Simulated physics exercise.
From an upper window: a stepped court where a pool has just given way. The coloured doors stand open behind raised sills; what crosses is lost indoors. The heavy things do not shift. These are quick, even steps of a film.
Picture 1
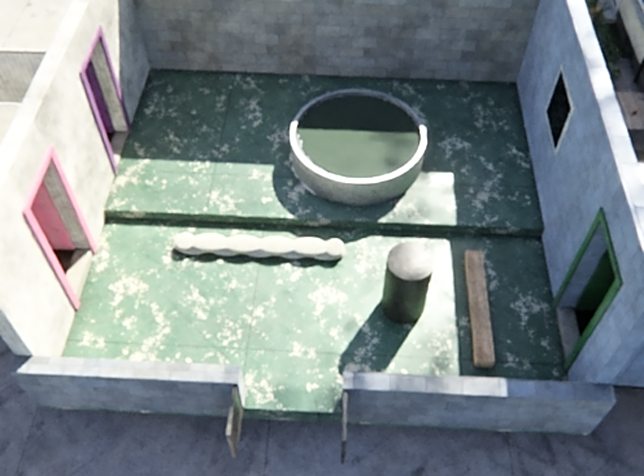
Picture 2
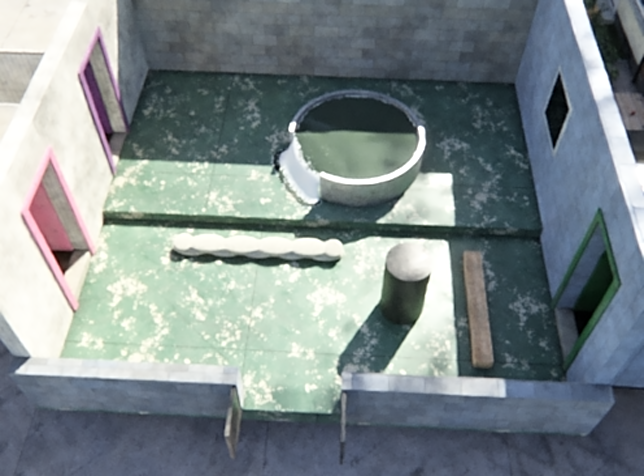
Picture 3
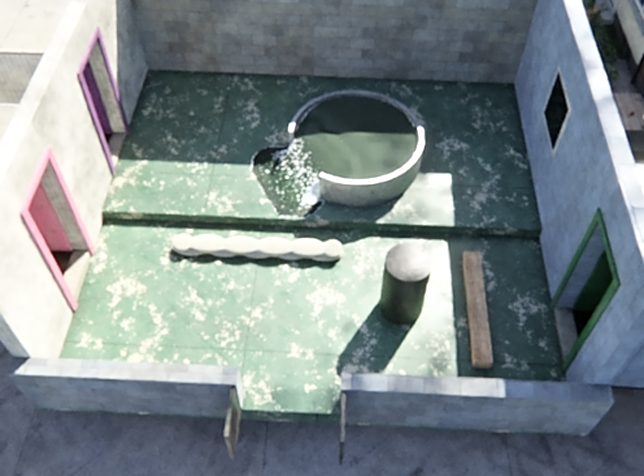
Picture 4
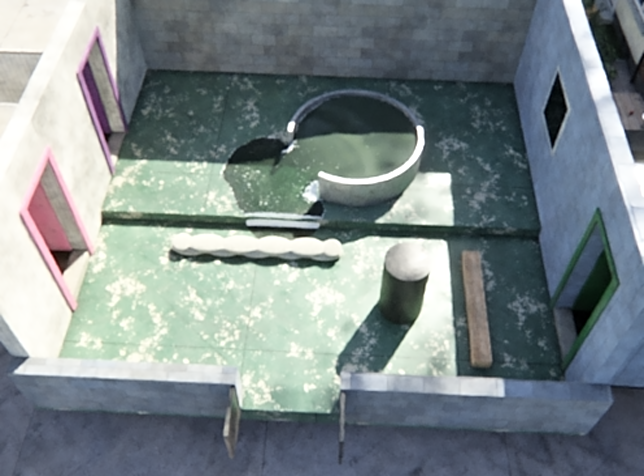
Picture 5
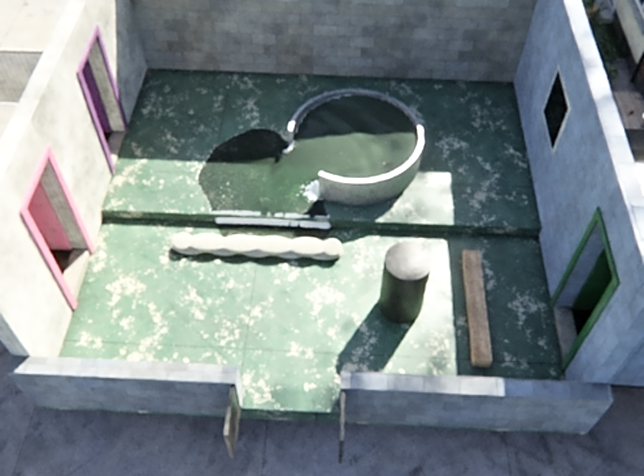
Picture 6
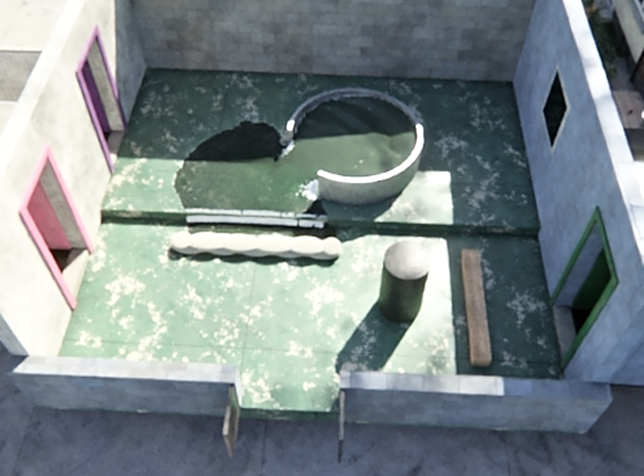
At first, a round pool stands whole and still on the upper level of a stepped green court with pink, purple and green doorways. Then its left side gives way, and water bursts through the gap, spreads left in a widening dark sheet, and spills along the step's edge.
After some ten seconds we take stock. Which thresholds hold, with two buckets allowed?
In the end: The pink door admits no more than that; the purple door lets in a lot; the green door admits no more than that.
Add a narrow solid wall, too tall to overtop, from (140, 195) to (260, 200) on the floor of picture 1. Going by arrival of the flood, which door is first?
I say the purple-painted one.
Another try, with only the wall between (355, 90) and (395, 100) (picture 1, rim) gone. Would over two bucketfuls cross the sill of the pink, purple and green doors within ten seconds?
My reading: The pink one lets less in; the purple one is under; the green one stays under.
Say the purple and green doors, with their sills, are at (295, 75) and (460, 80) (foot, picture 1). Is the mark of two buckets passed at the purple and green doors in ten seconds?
Then: Purple keeps below it, green takes less.
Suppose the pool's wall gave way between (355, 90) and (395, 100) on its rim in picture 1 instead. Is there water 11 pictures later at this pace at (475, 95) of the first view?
Verdict: Wet.
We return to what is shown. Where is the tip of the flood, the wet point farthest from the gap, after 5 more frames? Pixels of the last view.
Roughly at (88, 262).
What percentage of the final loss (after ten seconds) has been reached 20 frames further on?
Some 40 per cent.
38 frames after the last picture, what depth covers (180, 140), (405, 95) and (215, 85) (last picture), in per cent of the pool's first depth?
In that order: 4, 0 and 6 per cent.
A moment on, water covers 15 % of the floor; the pink door not reached, the purple door not reached, the green door not reached.
Next, water covers 25 % of the floor; the pink door wet at the sill, nothing in, the purple door under two buckets in, the green door not reached.
Then, water covers 30 % of the floor; the pink door under two buckets in, the purple door over two buckets in, the green door not reached.
Later, water covers 55 % of the floor; the pink door under two buckets in, the purple door over two buckets in, the green door not reached.
In the end, water covers 75 % of the floor; the pink door under two buckets in, the purple door far over two buckets in, the green door wet at the sill, nothing in.
